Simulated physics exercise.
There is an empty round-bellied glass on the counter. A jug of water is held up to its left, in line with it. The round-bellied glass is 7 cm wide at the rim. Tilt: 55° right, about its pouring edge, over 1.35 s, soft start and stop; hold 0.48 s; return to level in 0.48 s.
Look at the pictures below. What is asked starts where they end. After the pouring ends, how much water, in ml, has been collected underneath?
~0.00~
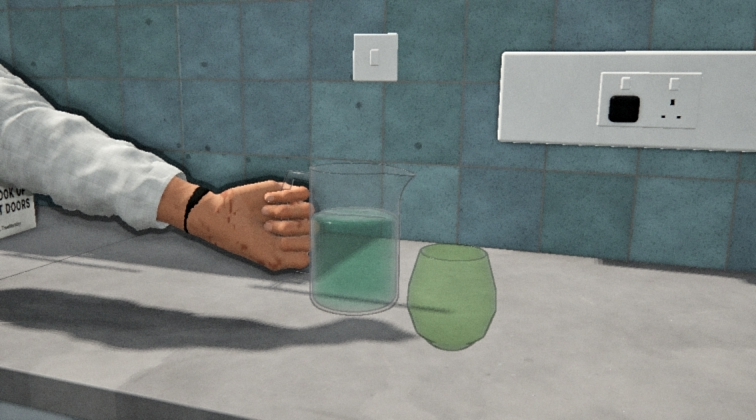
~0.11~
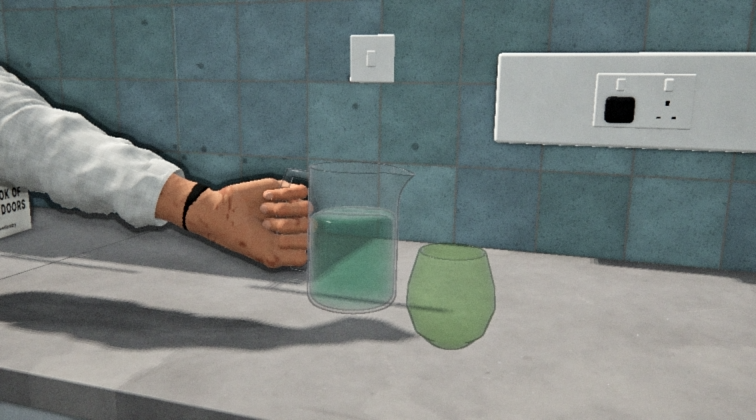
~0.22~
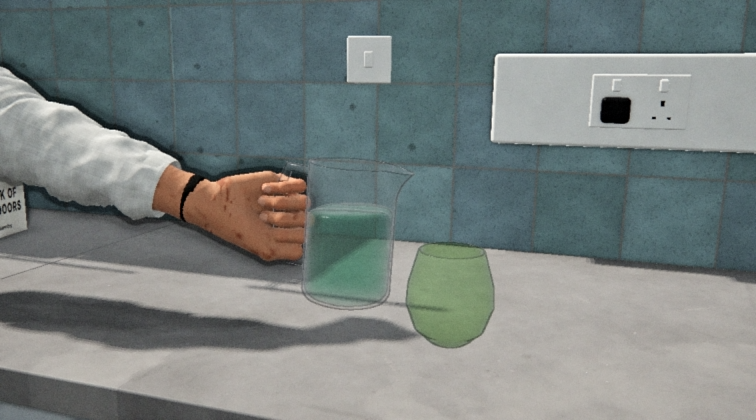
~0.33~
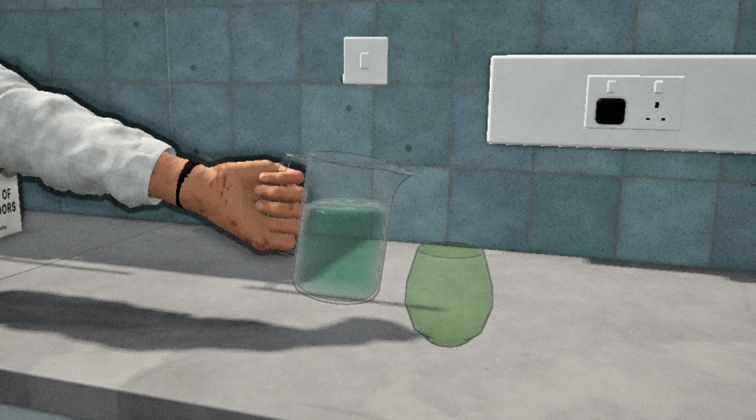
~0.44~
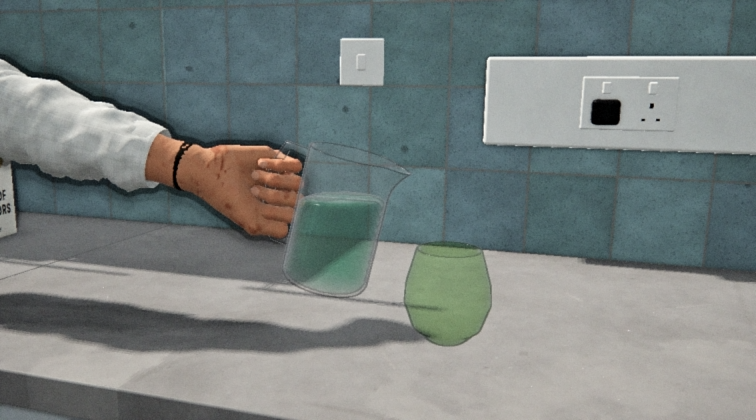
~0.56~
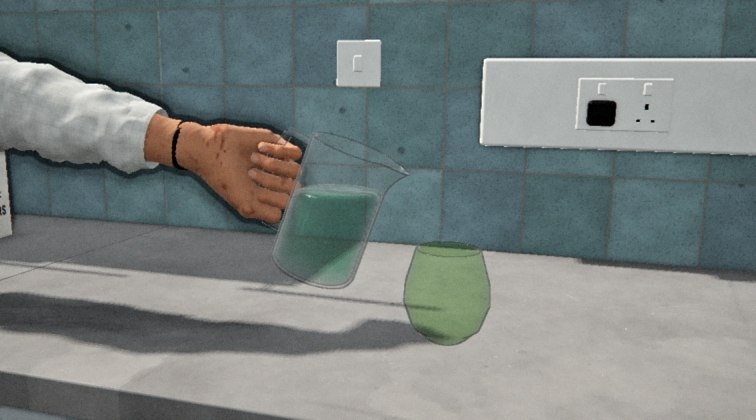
About 120 ml.
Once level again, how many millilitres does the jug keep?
Roughly 670 ml.
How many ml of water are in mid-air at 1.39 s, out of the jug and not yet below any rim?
About 25 ml.
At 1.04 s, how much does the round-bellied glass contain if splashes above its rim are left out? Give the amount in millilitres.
Some 0 ml.
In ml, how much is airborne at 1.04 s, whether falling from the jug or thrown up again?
Around 0 ml, I'd say.
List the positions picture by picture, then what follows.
In the first frame, it leans 0°; its right rim is at (415, 174); the water meets the walls at (327, 211) and (389, 217); the round-bellied glass's rim runs from (422, 251) to (486, 257).
In the second frame, it leans 1°; its right rim is at (415, 173); the water meets the walls at (328, 211) and (388, 214).
In the third frame, it leans 4°; its right rim is at (414, 173); the water meets the walls at (323, 207) and (385, 212).
In the fourth frame, it leans 8°; its right rim is at (413, 173); the water meets the walls at (316, 203) and (382, 208).
In the fifth frame, it leans 13°; its right rim is at (411, 173); the water meets the walls at (306, 198) and (376, 200).
In the sixth frame, it leans 20°; its right rim is at (410, 173); the water meets the walls at (297, 201) and (373, 193).
Then, 1.04 s in, the tilt is 48° and the round-bellied glass has 0 ml, the jug 795 ml, and 0 ml is on the counter.
Then, 1.39 s in, the tilt is 55° and the round-bellied glass has 30 ml, the jug 745 ml, and 0 ml is on the counter.
Then, 1.76 s in, the tilt is 55° and the round-bellied glass has 90 ml, the jug 695 ml, and 0 ml is on the counter.
Then, 2.17 s in, the tilt is 11° and the round-bellied glass has 120 ml, the jug 675 ml, and 0 ml is on the counter.
Finally, the round-bellied glass has 120 ml, the jug 675 ml, and 0 ml is on the counter.
